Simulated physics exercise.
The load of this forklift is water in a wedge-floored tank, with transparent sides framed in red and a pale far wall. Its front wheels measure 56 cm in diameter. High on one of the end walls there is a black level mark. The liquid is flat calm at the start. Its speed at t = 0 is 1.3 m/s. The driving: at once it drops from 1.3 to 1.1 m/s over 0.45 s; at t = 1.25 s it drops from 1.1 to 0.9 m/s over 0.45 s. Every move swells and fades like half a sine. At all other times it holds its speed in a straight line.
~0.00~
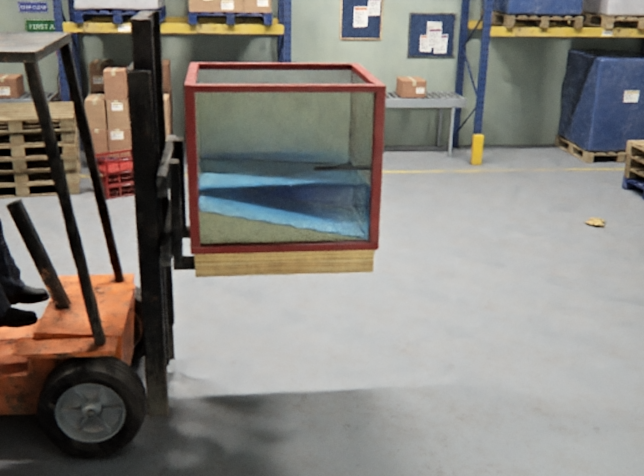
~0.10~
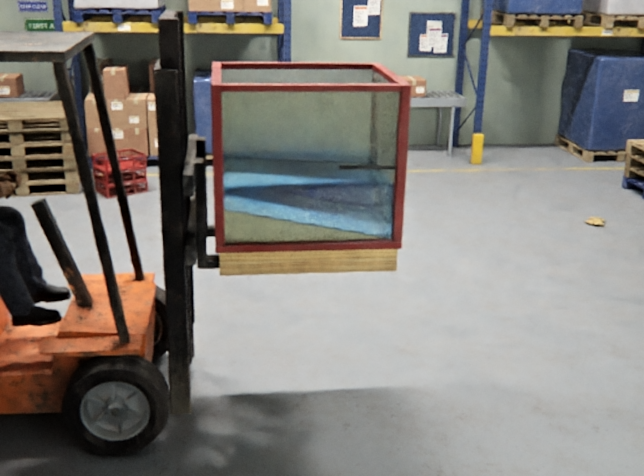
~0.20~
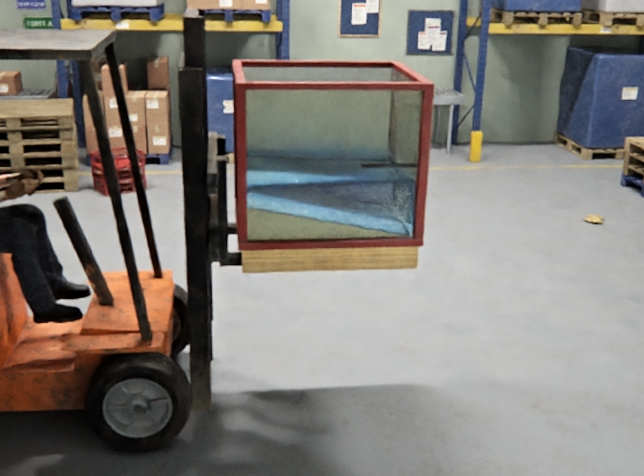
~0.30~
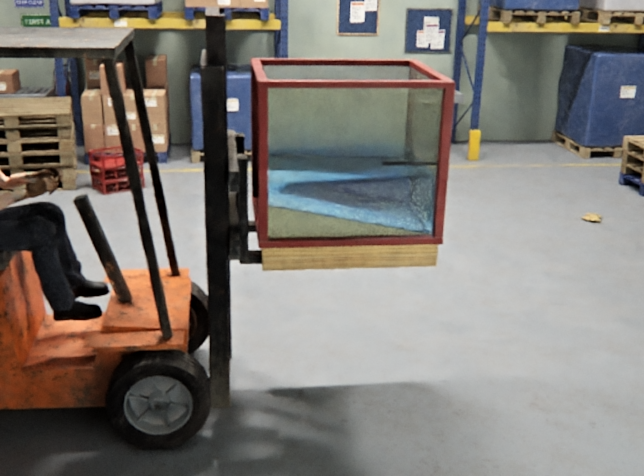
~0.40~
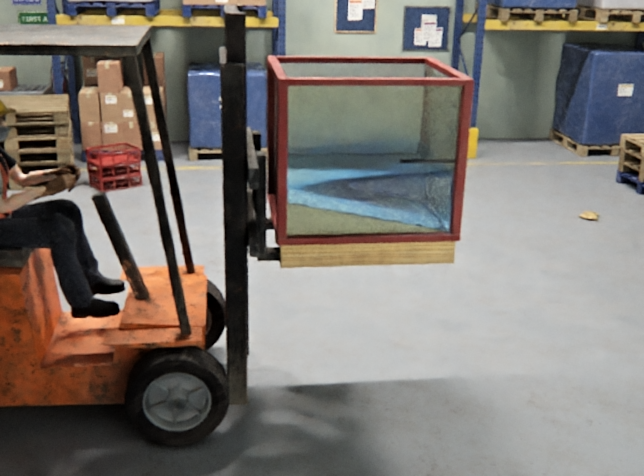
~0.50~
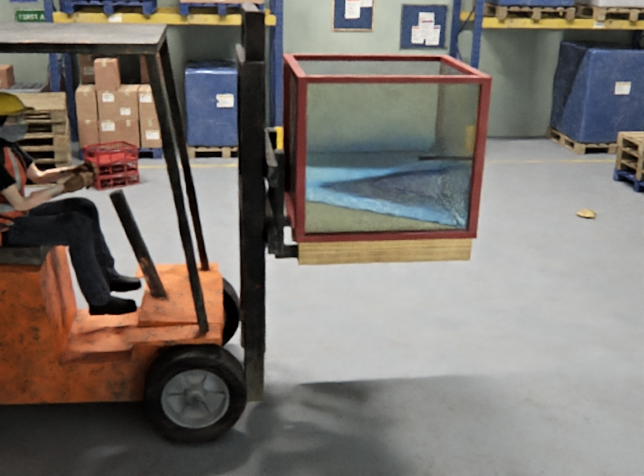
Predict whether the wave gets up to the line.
It stays below the line.
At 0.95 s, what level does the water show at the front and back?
Front 32 cm, back 32 cm.
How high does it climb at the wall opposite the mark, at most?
It peaks near 41 cm.
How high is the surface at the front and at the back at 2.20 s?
About 32 cm in front and 32 cm behind.
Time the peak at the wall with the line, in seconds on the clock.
Around 3.2 s.
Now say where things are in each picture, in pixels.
In the first frame, the water reaches (354, 179) at the front end; it reaches (213, 181) at the back end; no slope yet; the front is on the right, levels are read along the near wall; the black line, on the front wall, is at (353, 168); a wheel hub at (89, 417).
In the second frame, the water reaches (378, 178) at the front end; it reaches (238, 180) at the back end; no slope yet.
In the third frame, the water reaches (400, 176) at the front end; it reaches (260, 178) at the back end; hardly any slope.
In the fourth frame, the water reaches (419, 172) at the front end; it reaches (281, 180) at the back end; it is heaped 2° towards the front.
In the fifth frame, the water reaches (437, 166) at the front end; it reaches (299, 179) at the back end; it is heaped 4° towards the front.
In the sixth frame, the water reaches (454, 162) at the front end; it reaches (317, 176) at the back end; it is heaped 5° towards the front; a wheel hub at (195, 403).
By 0.95 s it stands 33 cm high behind and 32 cm in front; all of it is still inside.
By 1.55 s it stands 31 cm high behind and 33 cm in front; all of it is still inside.
By 2.20 s it stands 32 cm high behind and 32 cm in front; all of it is still inside.
By 4.68 s the waves are smaller; the highest at the front wall was 36 cm, at 3.20 s, against a line at 40 cm.
